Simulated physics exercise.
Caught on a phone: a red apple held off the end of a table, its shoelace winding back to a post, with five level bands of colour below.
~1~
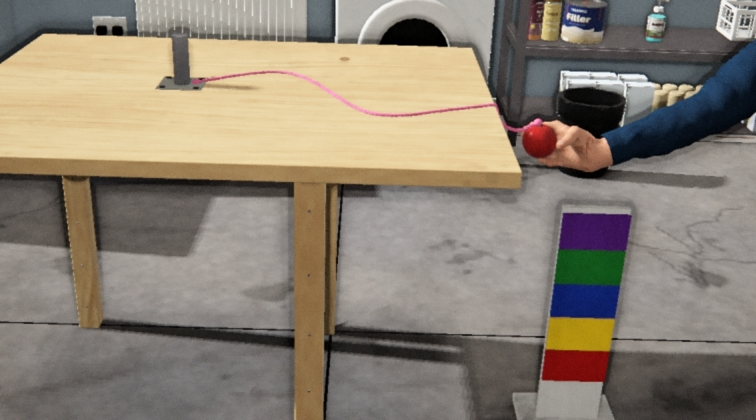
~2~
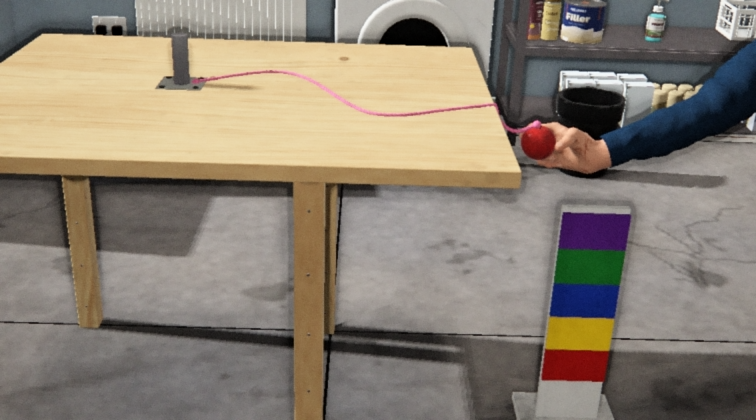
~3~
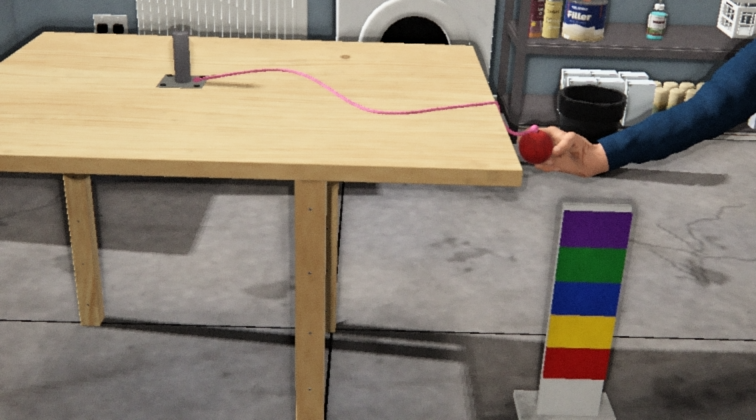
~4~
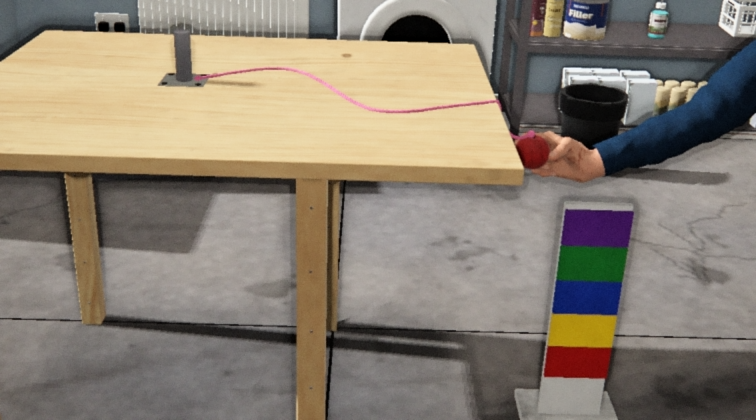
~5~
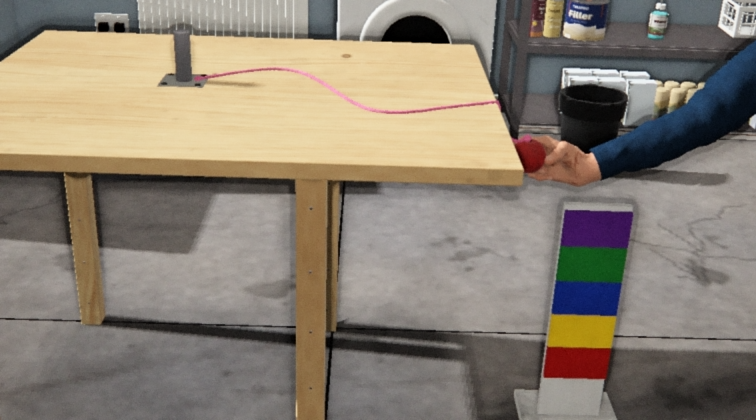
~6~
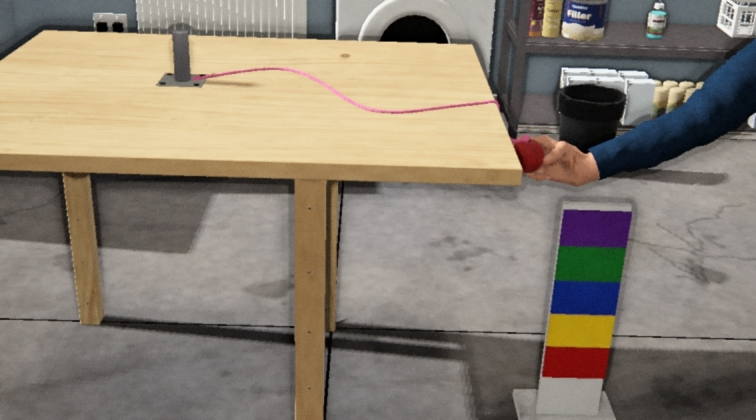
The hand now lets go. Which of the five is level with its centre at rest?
The green one.
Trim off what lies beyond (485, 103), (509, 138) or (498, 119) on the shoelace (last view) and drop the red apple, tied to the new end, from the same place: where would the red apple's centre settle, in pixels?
In that order: (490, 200), (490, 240) and (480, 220).
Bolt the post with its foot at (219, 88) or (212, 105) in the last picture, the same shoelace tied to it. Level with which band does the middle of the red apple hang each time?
In that order: Blue; blue.
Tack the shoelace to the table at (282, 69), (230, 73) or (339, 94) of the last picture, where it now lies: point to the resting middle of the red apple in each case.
In that order: (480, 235), (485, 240) and (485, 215).
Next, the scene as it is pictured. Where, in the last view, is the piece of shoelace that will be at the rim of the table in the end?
At (412, 112), roughly.
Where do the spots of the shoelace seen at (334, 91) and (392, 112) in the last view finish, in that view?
At (388, 90), then (477, 95).
Soon after, apple near (450, 241); level with green.
After that, apple near (489, 256); level with green.
In the end, apple near (488, 255); level with green. The shoelace holds its middle at green.
